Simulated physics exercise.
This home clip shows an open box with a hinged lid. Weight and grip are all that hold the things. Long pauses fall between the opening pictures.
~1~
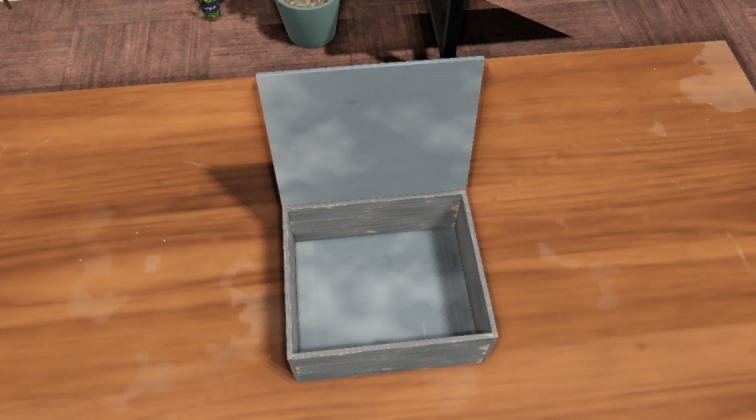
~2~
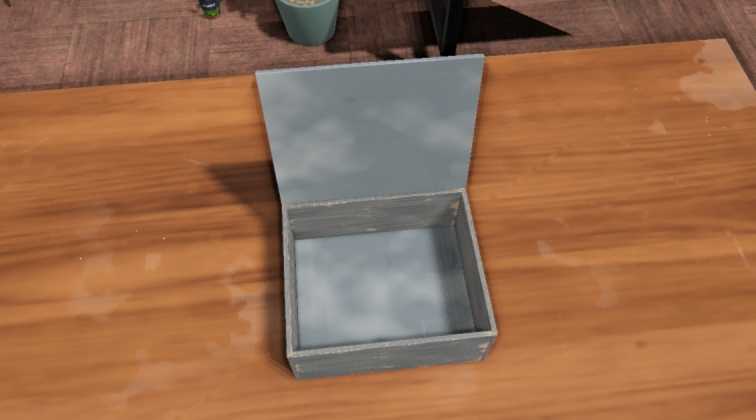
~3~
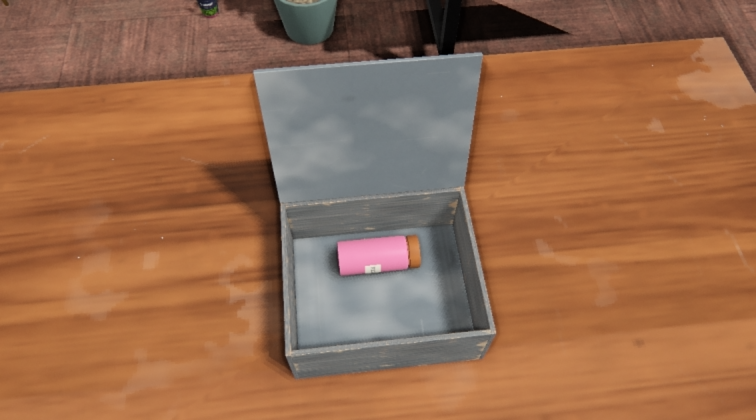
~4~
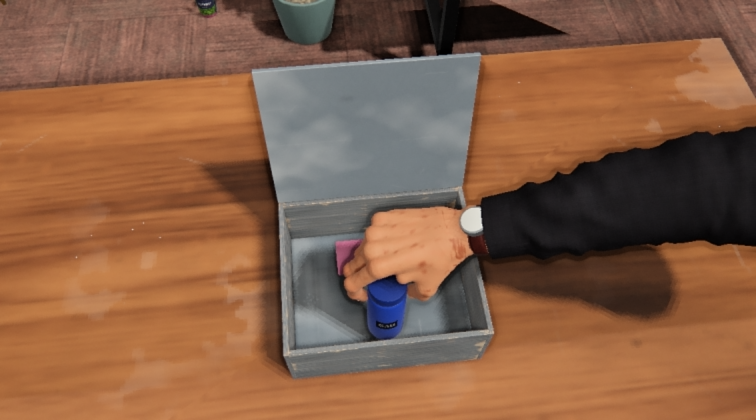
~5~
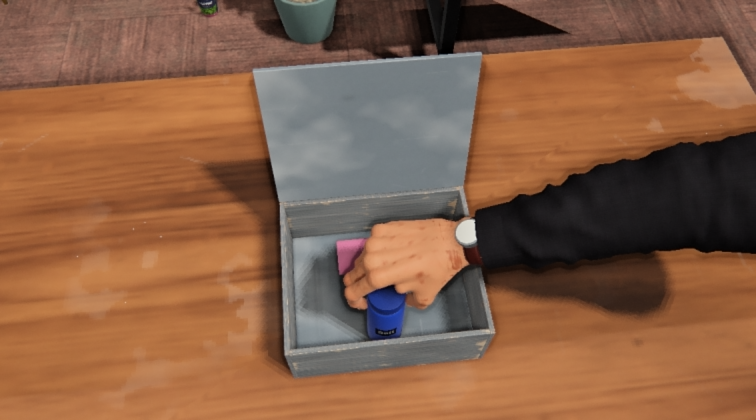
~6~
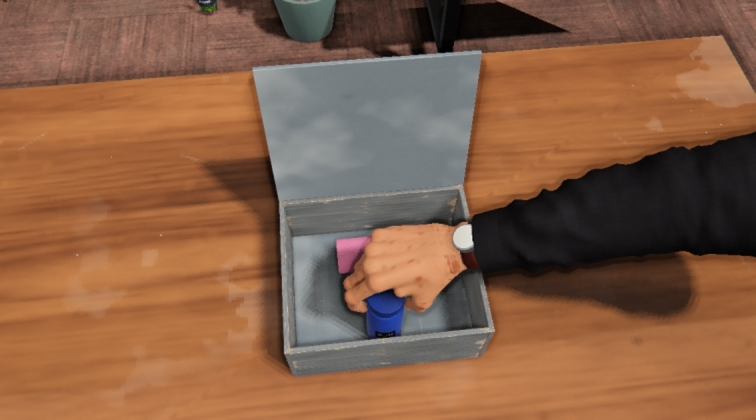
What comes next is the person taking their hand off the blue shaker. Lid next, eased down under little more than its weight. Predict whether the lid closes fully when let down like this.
Prediction: The lid stays raised.
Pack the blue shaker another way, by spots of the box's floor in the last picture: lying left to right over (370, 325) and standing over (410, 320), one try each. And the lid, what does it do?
First time it drops into place, and next time it won't go down.
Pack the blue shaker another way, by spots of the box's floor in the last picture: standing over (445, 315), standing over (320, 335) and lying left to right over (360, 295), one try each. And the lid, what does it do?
Results in order: Lid up, lid up, lid down.
Then, 1.40 s past the last view, lid 72° above the rim.
Then, 1.80 s past the last view, lid 43° above the rim.
Finally, lid 13° above the rim; both still in place. Final places as the last picture's camera would see them, blue shaker near (385, 315).
